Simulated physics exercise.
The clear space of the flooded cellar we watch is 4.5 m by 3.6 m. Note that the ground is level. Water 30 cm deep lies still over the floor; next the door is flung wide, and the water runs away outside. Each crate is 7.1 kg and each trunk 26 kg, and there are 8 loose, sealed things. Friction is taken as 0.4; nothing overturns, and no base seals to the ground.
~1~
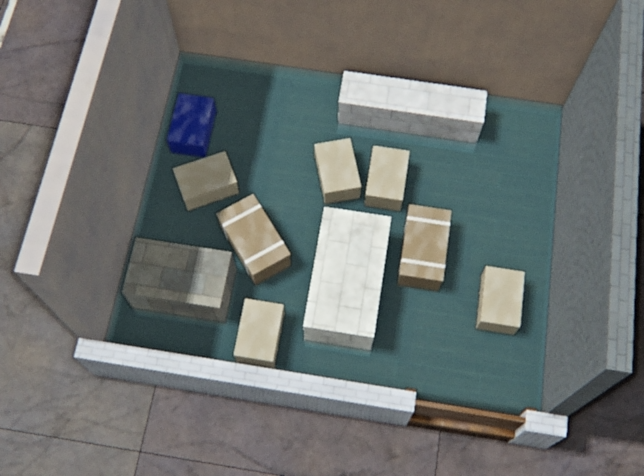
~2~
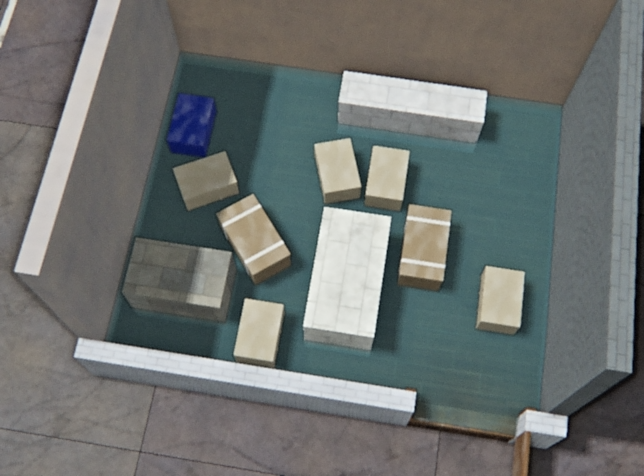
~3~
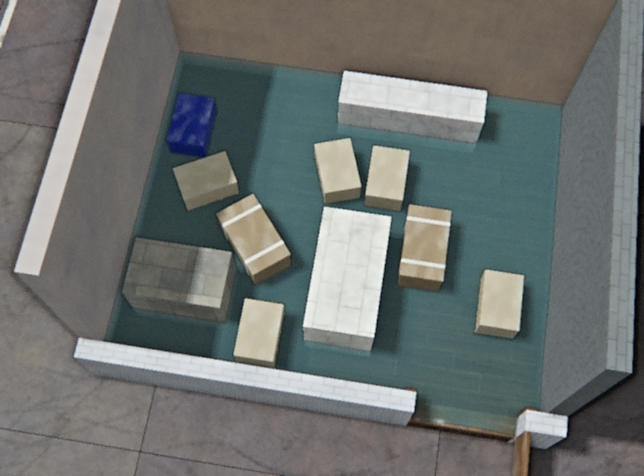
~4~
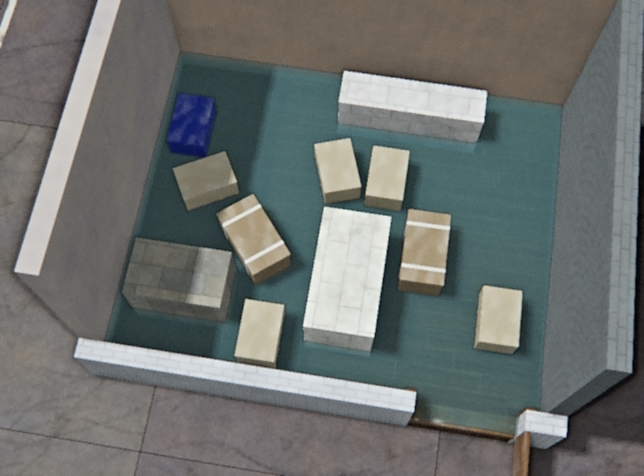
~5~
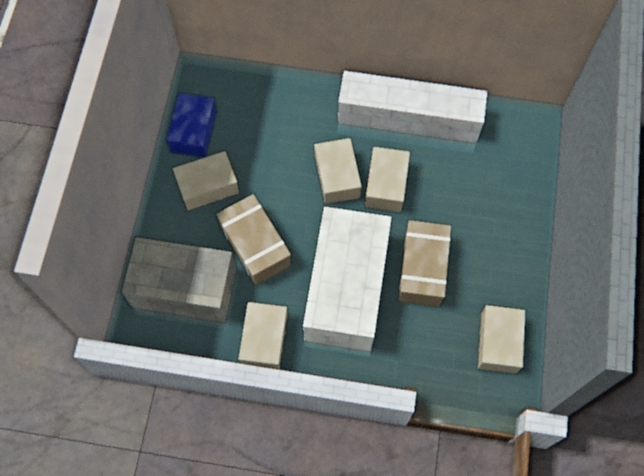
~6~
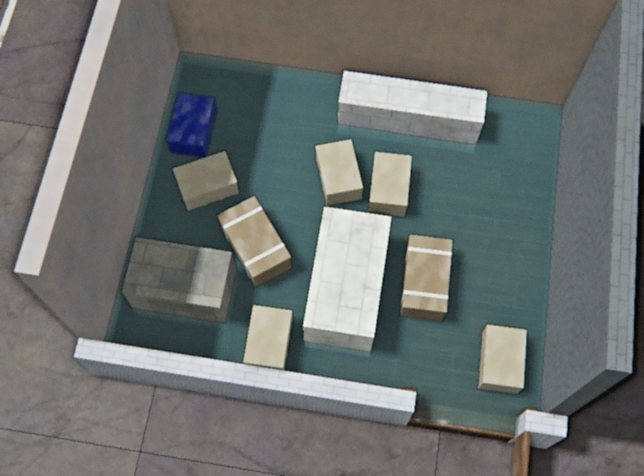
Wooden gate swinging outward from a flooded cellar's front wall, then a pale crate and banded trunk at right slowly drifting forward.
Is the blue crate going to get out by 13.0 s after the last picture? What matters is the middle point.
Oh, that one doesn't make it out.
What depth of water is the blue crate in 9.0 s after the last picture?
About 18 cm.
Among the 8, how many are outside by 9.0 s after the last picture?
That makes 4 by then.
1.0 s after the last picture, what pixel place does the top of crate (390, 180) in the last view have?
Look for it near (414, 200).
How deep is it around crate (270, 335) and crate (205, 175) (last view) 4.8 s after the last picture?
About 20 and 21 cm.
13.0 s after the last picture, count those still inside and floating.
The number is 4.
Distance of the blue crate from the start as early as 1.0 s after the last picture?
It is about 0 cm out of place by then.
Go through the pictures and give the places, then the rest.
The first frame shows the blue crate at (190, 119) floats; about 4280 L in view; 0 of 8 have shifted.
The second frame shows the blue crate at (190, 119), afloat; 30 cm deep round most things; 0 of 8 have shifted.
The third frame shows the blue crate at (190, 119) floats; about 4170 L in view; 0 of 8 have shifted.
The fourth frame shows the blue crate at (190, 119) floats; about 4090 L in view; 1 of 8 have shifted.
The fifth frame shows the blue crate at (190, 119), afloat; 29 cm deep round most things; 3 of 8 have shifted.
The sixth frame shows the blue crate at (190, 119), afloat; about 3940 L in view; 4 of 8 have shifted.
Then, 1.0 s after the last picture the blue crate is near (192, 121), 0.0 m from its start, afloat; 1 of 8 are out; 7 afloat.
Then, 4.8 s after the last picture the blue crate is near (211, 125), 0.2 m from its start, afloat; 2 of 8 are out; 6 afloat.
Then, 9.0 s after the last picture the blue crate is near (222, 133), 0.4 m from its start, afloat; 4 of 8 are out; 4 afloat.
Then, 13.0 s after the last picture the blue crate is near (245, 145), 0.6 m from its start, afloat; 4 of 8 are out; 4 afloat.
